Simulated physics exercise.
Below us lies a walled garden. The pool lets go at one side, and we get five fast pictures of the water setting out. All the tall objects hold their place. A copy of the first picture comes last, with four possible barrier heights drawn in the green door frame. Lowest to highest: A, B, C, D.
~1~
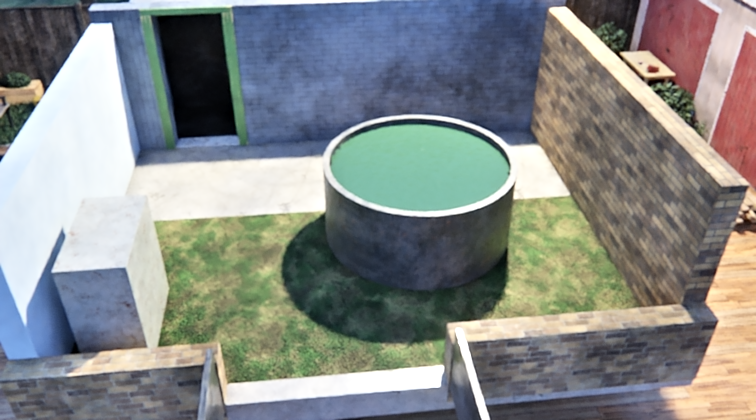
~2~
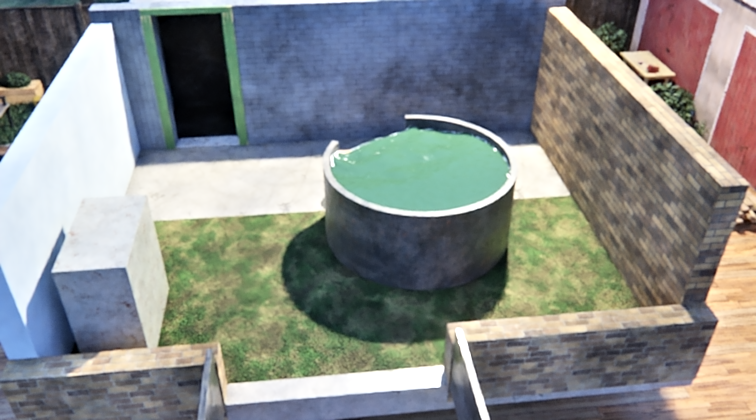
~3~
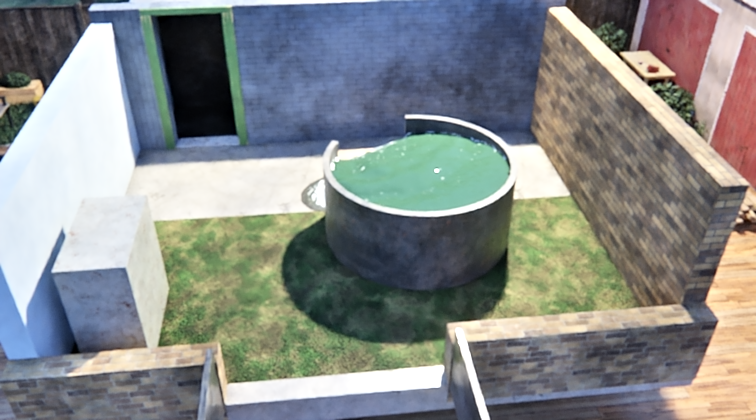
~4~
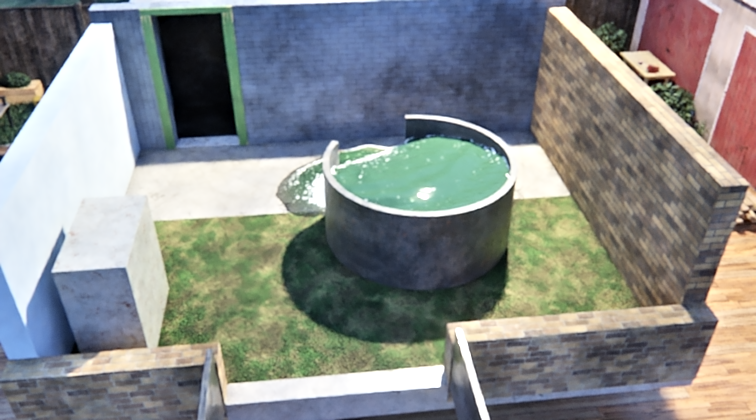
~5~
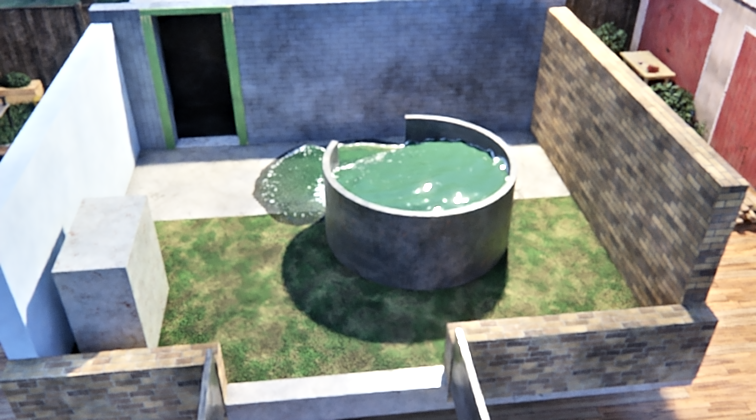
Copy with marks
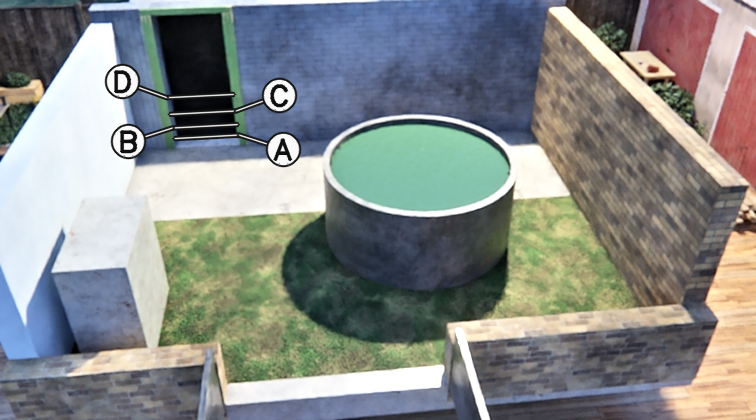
In this clip, a round tank of green water sits still on grass in a walled garden, then a section of its back-left rim disappears and water pours through the gap, spreading leftward across the pale paving behind.
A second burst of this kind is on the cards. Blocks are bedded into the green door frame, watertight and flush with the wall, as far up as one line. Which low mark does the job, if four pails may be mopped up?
I would pick line B.
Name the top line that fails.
A.
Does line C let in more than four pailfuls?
No, not at all.
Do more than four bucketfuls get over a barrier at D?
No.
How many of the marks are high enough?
Three of them.
In white, A at (207, 136); B at (205, 126); C at (203, 112); D at (200, 96); from the bottom up A, B, C, D.
With A, about 11 bucketfuls get in.
With B, a splash gets over, under a bucket.
With C, nothing gets over.
With D, nothing gets over.
